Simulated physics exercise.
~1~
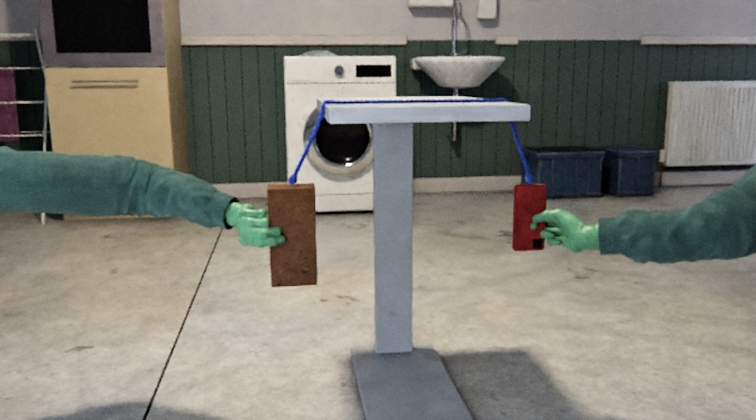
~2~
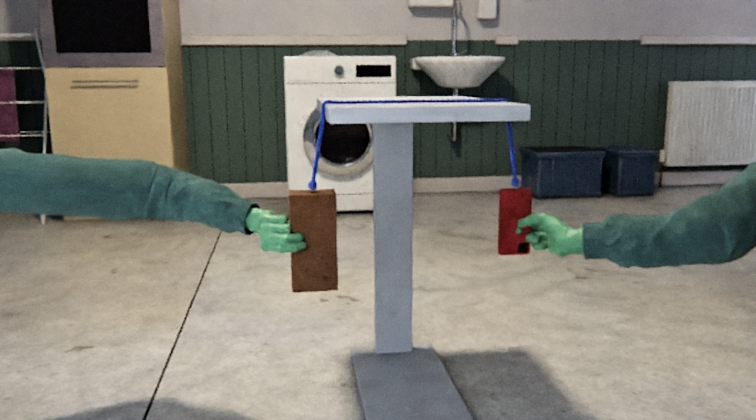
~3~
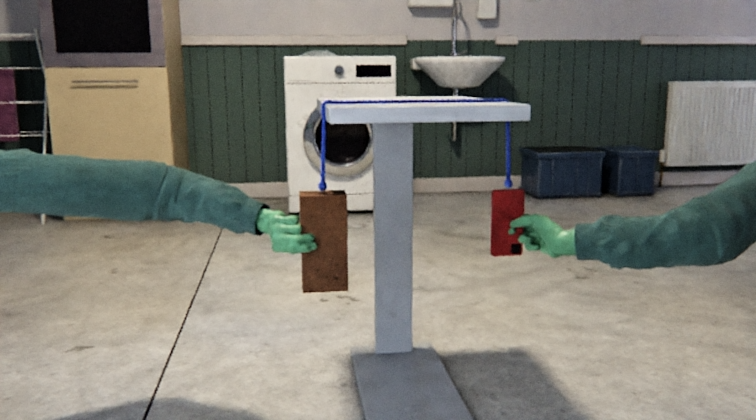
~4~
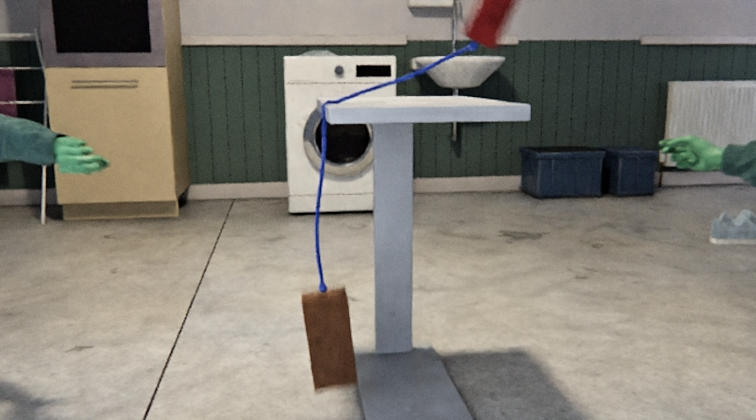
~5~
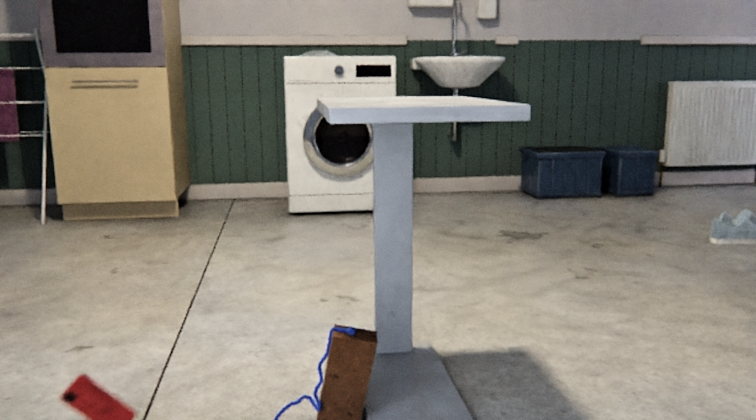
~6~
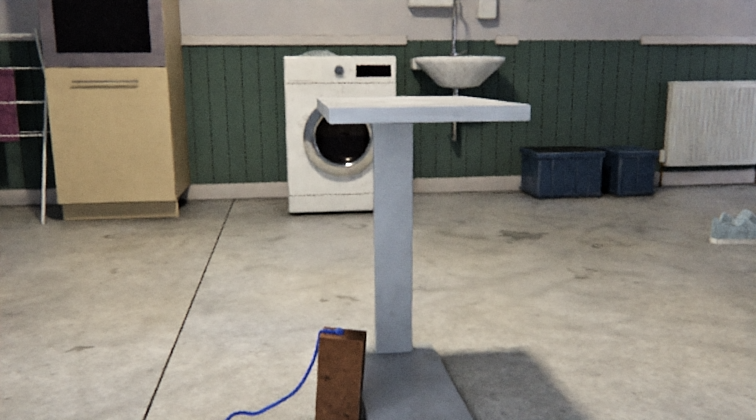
In a room with a concrete floor, a washing machine and a sink against the back wall, a still camera faces a small pale table on a single post. A blue cord lies across its top, with a brown brick hanging at the left and a smaller red phone at the right, each held by a green-gloved hand. The hands ease both objects inward until the cord hangs straight, then let go and draw back. The brick drops, yanking the phone up over the tabletop. The phone comes down at the lower left, leaving the brick upright by the table's base, the cord trailing left.
